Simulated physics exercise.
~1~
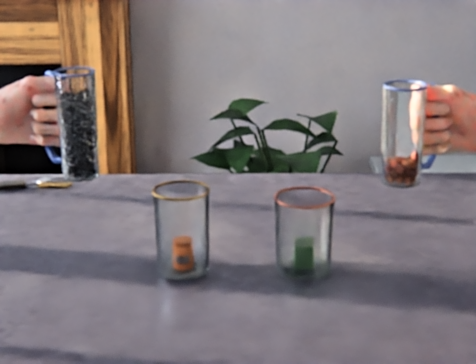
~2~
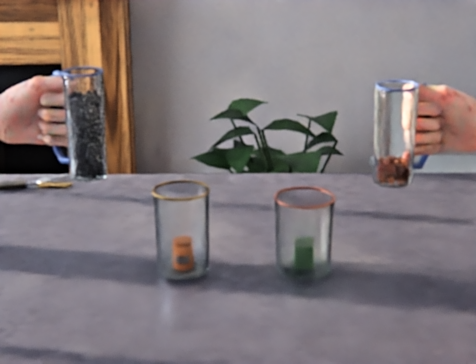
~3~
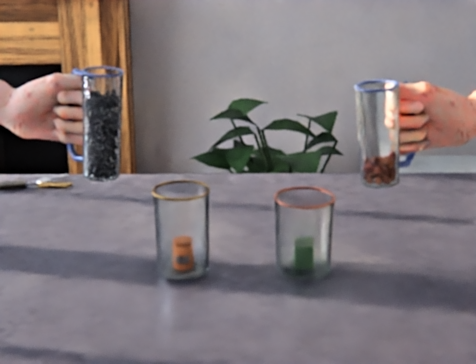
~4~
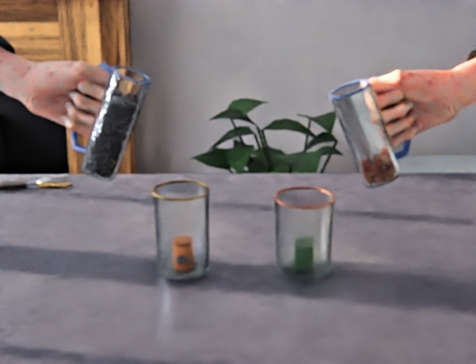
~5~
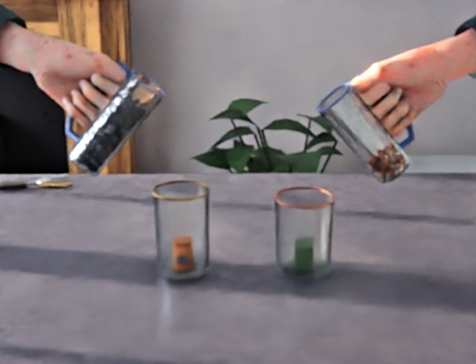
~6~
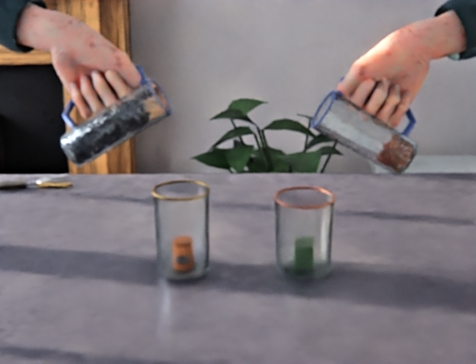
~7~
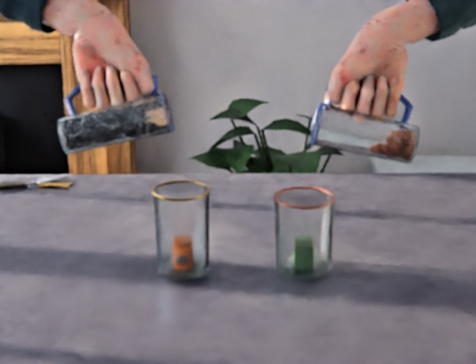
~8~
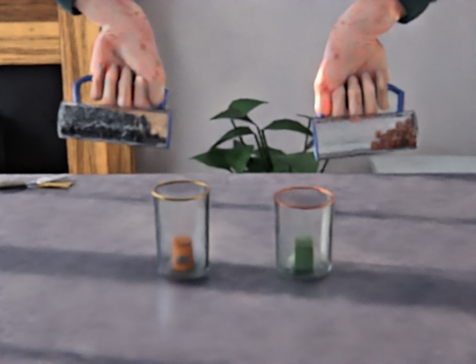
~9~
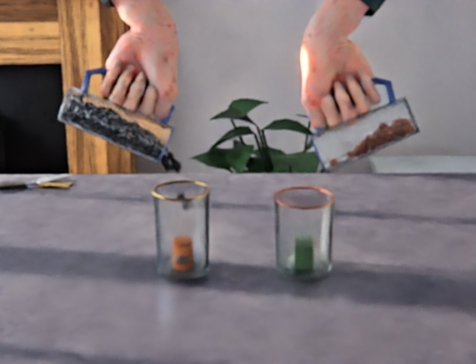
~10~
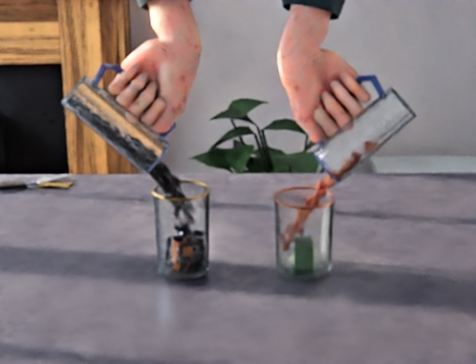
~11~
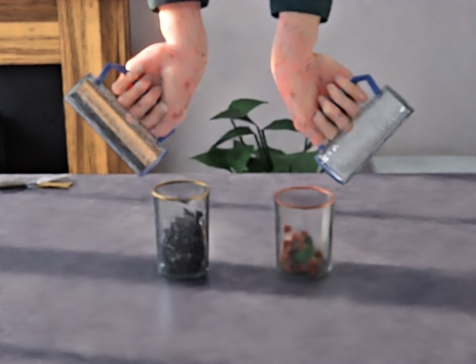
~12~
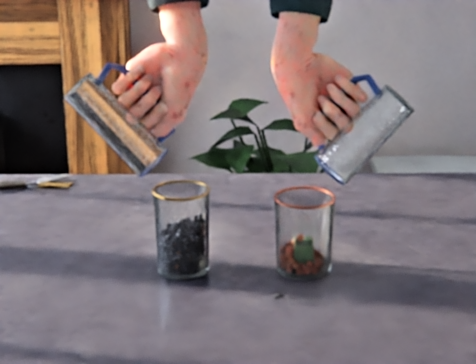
Two hands, each holding a clear mug with a blue rim, move inward above a grey table where two glasses stand, an orange object in the left and a green one in the right. The left mug holds plenty of dark pieces, the right a smaller reddish-brown load. Both mugs tip toward the glasses until they lie on their sides, still holding everything. They tilt further, and the pieces slide out and pour down. Finally, dark pieces cover the orange object, the green one still shows among the reddish pieces, and one dark piece lies on the table.
